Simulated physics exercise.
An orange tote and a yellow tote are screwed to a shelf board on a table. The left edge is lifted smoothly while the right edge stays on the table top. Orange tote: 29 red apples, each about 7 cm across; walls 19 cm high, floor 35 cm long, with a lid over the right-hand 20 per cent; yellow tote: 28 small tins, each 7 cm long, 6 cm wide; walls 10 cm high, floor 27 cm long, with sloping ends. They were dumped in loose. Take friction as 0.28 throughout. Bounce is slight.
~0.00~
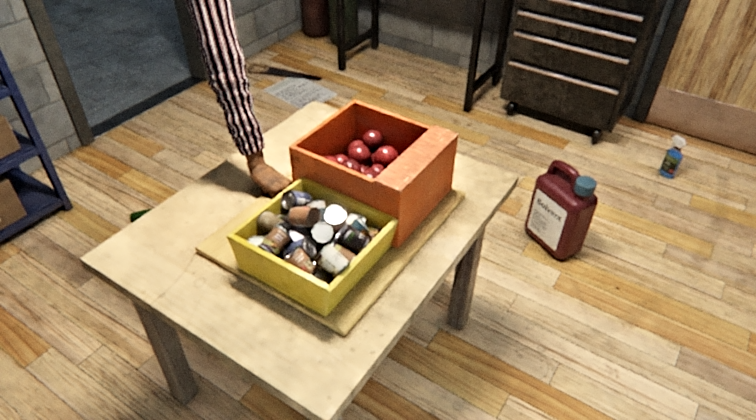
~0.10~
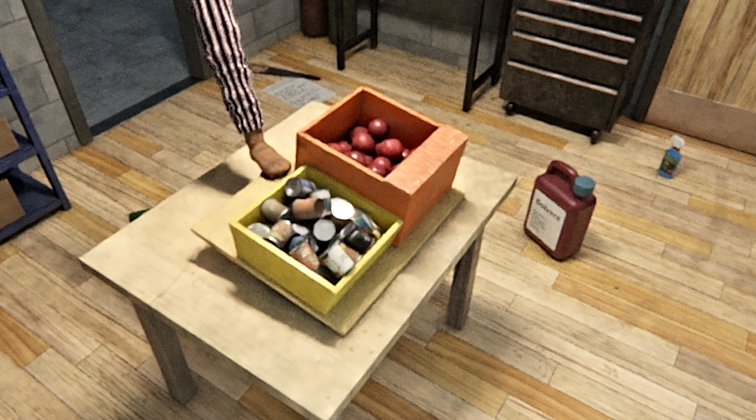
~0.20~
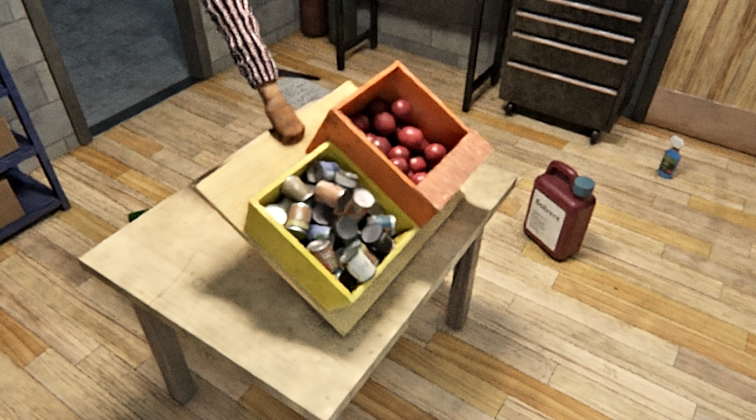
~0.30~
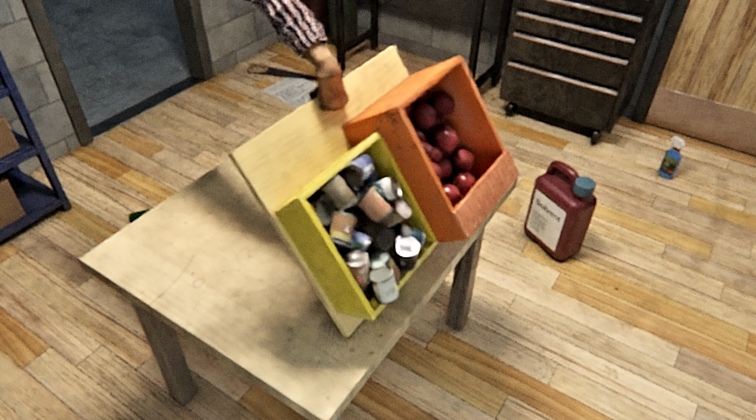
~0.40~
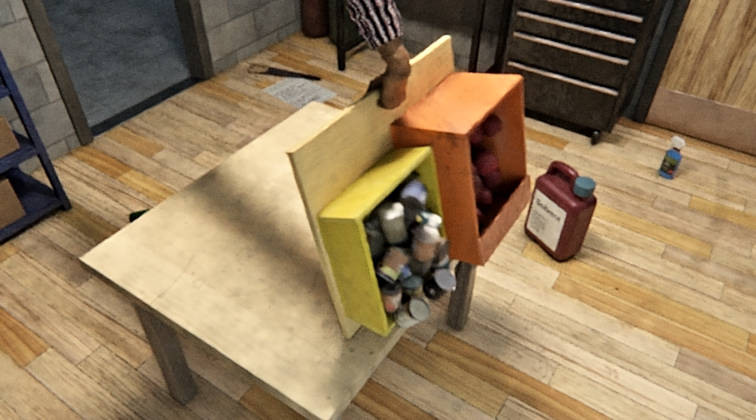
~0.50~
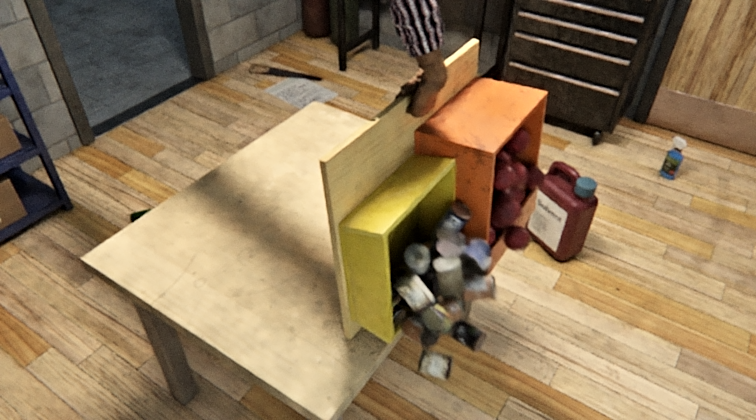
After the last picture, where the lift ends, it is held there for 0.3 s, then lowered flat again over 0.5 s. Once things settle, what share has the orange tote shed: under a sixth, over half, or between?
The orange tote loses from a sixth to a half of its red apples.
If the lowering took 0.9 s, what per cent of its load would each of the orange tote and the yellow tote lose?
Then orange tote 40, yellow tote 100 per cent.
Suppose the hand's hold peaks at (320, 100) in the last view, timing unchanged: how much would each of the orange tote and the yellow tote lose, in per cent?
Then orange tote 0, yellow tote 40 per cent.
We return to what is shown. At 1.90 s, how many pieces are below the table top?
Roughly 40.
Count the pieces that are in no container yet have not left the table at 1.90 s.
Some 0 pieces.
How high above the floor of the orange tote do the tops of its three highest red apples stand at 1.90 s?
About 10 cm.
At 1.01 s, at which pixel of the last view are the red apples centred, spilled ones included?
Near (456, 200).
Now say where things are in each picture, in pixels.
In the first picture (we follow the rim corner now nearest the camera), orange tote at (397, 191); yellow tote at (327, 287); tilt 0°; nothing out yet.
Orange tote at (408, 193); yellow tote at (333, 288); tilt 9°, in the second picture.
Orange tote at (435, 207); yellow tote at (351, 297); tilt 30°, in the third picture.
Orange tote at (465, 234); yellow tote at (373, 314); tilt 55°, in the fourth picture.
Orange tote at (481, 260); yellow tote at (387, 332); tilt 76°; 3 out, the lowest tin at (439, 285), in the fifth picture.
Orange tote at (485, 271); yellow tote at (392, 339); tilt 85°; 19 out, the lowest tin at (468, 335), in the sixth picture.
After 0.72 s, tilt 85°; 10 of 29 out of the orange tote and 26 of 28 out of the yellow tote.
After 1.01 s, tilt 53°; 11 of 29 out of the orange tote and 27 of 28 out of the yellow tote.
After 1.40 s, tilt 0°; 11 of 29 out of the orange tote and 27 of 28 out of the yellow tote.
Final count (at 1.90 s), 11 of 29 out of the orange tote and 27 of 28 out of the yellow tote. Asked share, 11 of 29, 38 per cent.
